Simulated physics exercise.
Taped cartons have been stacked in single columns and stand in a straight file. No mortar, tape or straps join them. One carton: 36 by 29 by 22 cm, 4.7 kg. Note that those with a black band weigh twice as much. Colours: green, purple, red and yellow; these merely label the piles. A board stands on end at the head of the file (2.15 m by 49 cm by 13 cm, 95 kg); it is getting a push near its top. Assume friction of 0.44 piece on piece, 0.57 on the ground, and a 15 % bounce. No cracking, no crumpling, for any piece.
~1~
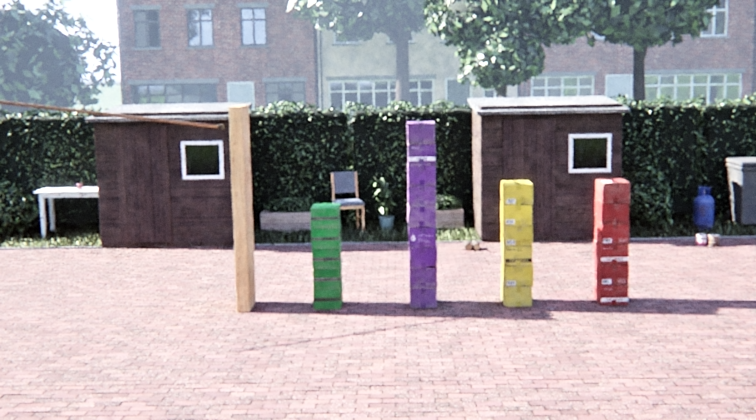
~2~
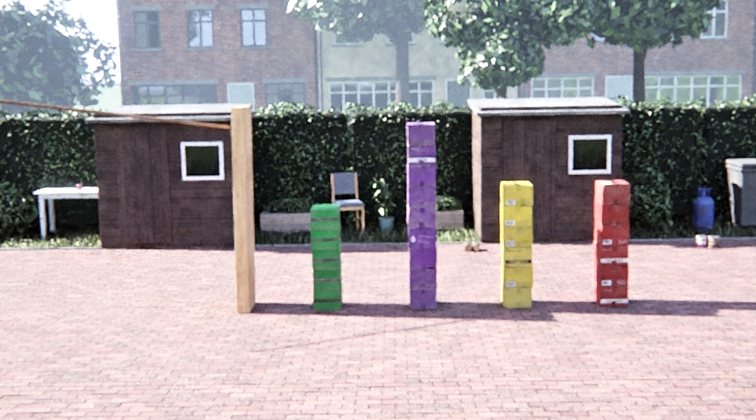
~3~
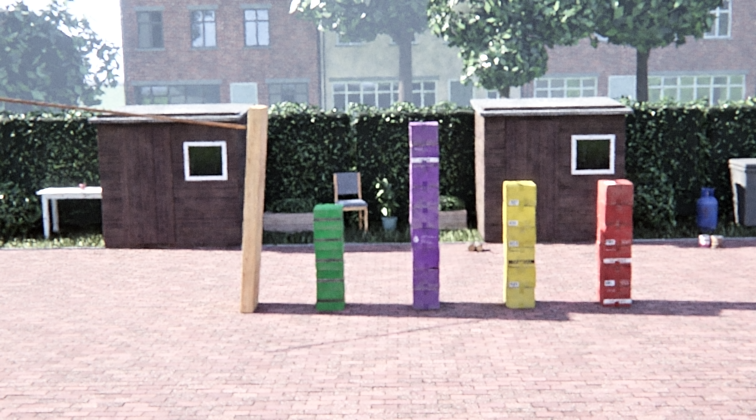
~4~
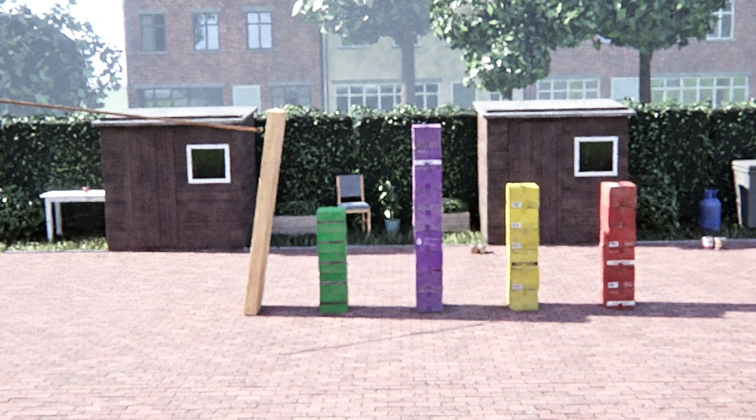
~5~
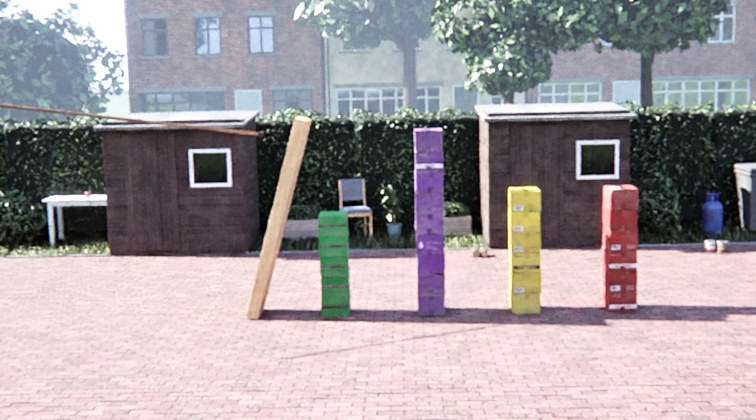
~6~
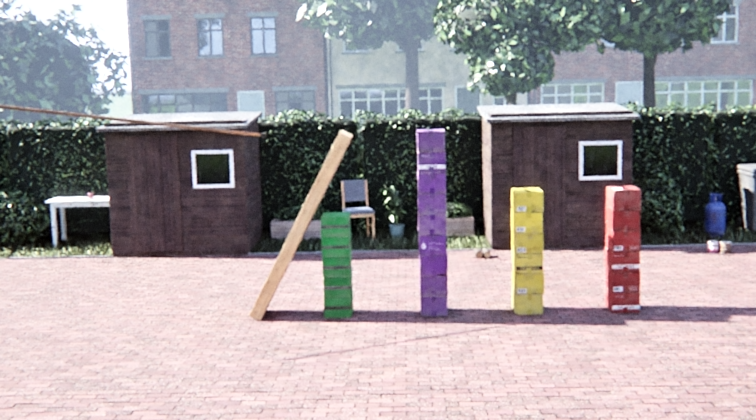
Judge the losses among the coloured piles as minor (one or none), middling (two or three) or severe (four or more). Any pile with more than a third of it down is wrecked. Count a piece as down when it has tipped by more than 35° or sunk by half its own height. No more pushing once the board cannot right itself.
The losses are severe.
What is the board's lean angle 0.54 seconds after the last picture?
Angle from upright: Approx. 55°.
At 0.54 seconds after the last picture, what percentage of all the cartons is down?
20 per cent.
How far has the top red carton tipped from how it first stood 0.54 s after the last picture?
About 0°.
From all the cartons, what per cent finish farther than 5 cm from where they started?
95 percent of them have shifted.
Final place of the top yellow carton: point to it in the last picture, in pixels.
Its centre ends up near pixel (656, 282) in the last picture.
Then, 0.54 s after the last picture, board 56° from upright; 5 of the 26 cartons down; top purple carton leaning 24°; top green carton leaning 13°, 25 cm lower.
Then, 1.04 s after the last picture, board 75° from upright; 13 of the 26 cartons down; top purple carton on its side; top green carton leaning 57°, 58 cm lower.
Then, 2.02 s after the last picture, board 74° from upright; 24 of the 26 cartons down; top purple carton on its side; top green carton leaning 65°, 58 cm lower.
At rest, board 74° from upright; 24 of the 26 cartons down; top red carton upside down; top green carton on its side. Wrecked, green, purple, red and yellow. As the last picture would show them, middles, top green carton near (463, 280).
